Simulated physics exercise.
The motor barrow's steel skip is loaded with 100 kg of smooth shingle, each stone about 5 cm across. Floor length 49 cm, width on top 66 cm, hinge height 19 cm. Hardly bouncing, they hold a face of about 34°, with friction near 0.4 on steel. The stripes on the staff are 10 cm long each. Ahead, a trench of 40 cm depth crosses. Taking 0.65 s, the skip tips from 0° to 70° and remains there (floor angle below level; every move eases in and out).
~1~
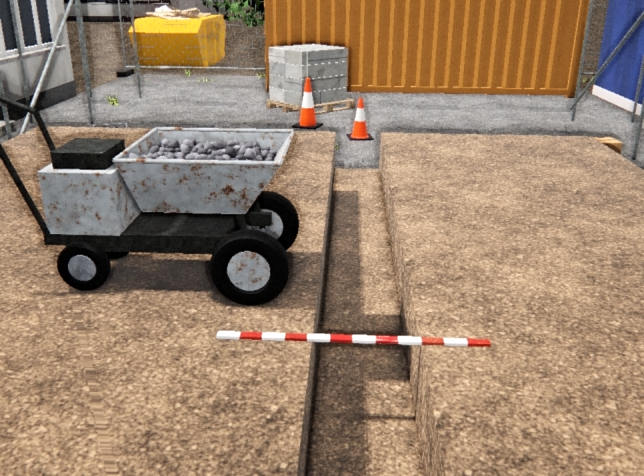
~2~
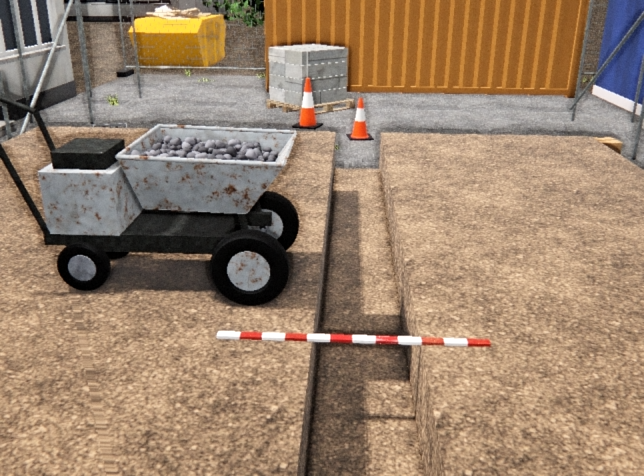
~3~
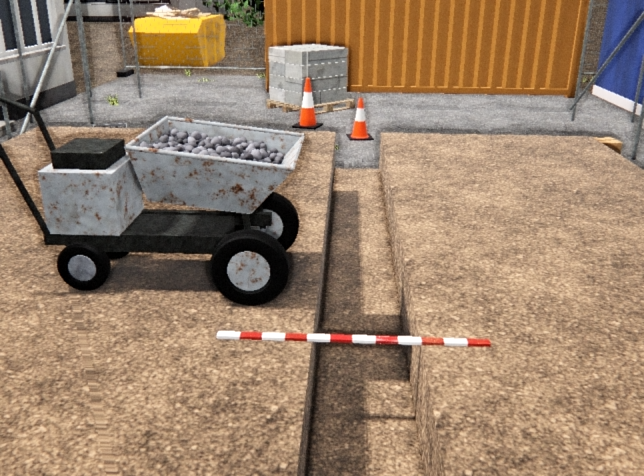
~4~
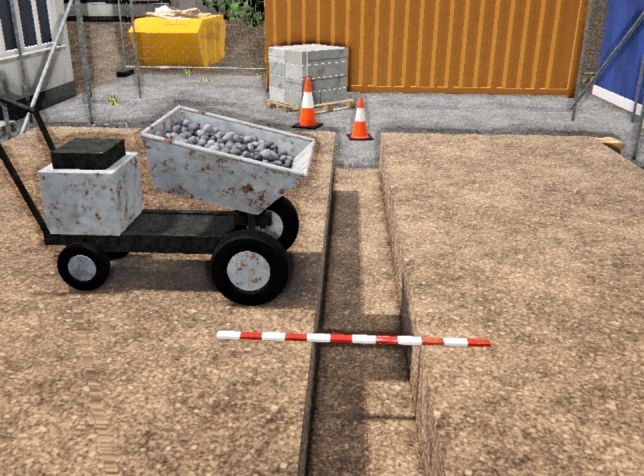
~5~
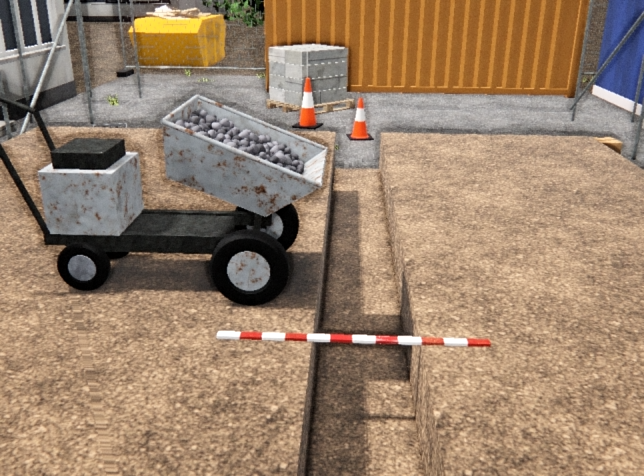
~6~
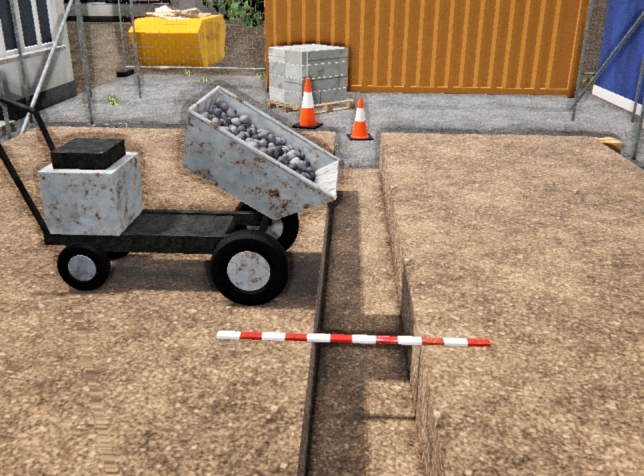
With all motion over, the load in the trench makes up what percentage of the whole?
It makes up about 51 percent of the whole load.
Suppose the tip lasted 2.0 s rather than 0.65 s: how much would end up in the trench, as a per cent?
It would come to roughly 80 per cent.
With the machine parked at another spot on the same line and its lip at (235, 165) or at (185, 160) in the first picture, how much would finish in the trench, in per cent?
Near 95 and near 90 percent.
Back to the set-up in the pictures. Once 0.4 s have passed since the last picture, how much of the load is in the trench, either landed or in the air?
Close to 20 per cent at that time.
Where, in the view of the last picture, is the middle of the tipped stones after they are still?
In the last view, about (402, 323).
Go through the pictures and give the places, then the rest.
In the first picture, lip at (280, 164), floor tilted 0°, highest stones at (207, 147).
In the second picture, the skip is at 2°, its lip at (284, 165); the top of the load is at (194, 145).
In the third picture, lip at (293, 169), floor tilted 6°, highest stones at (179, 137).
In the fourth picture, lip at (306, 175), floor tilted 13°, highest stones at (186, 128).
In the fifth picture, the skip is at 22°, its lip at (321, 185); the top of the load is at (199, 118).
In the sixth picture, lip at (336, 199), floor tilted 31°, highest stones at (217, 110).
Then, 0.2 s after the last picture the floor is at 59°, 100 % in the skip; the foremost stones are at (352, 205).
Then, 0.4 s after the last picture the floor is at 70°, 64 % in the skip, 22 % in the trench, 14 % past the trench; the foremost stones are at (441, 284).
Then, 0.8 s after the last picture the floor is at 70°, 17 % in the skip, 34 % in the trench, 50 % past the trench; the foremost stones are at (583, 275).
Then, 2.8 s after the last picture the floor is at 70°, 0 % in the skip, 51 % in the trench, 49 % past the trench; the foremost stones are past the picture's edge.
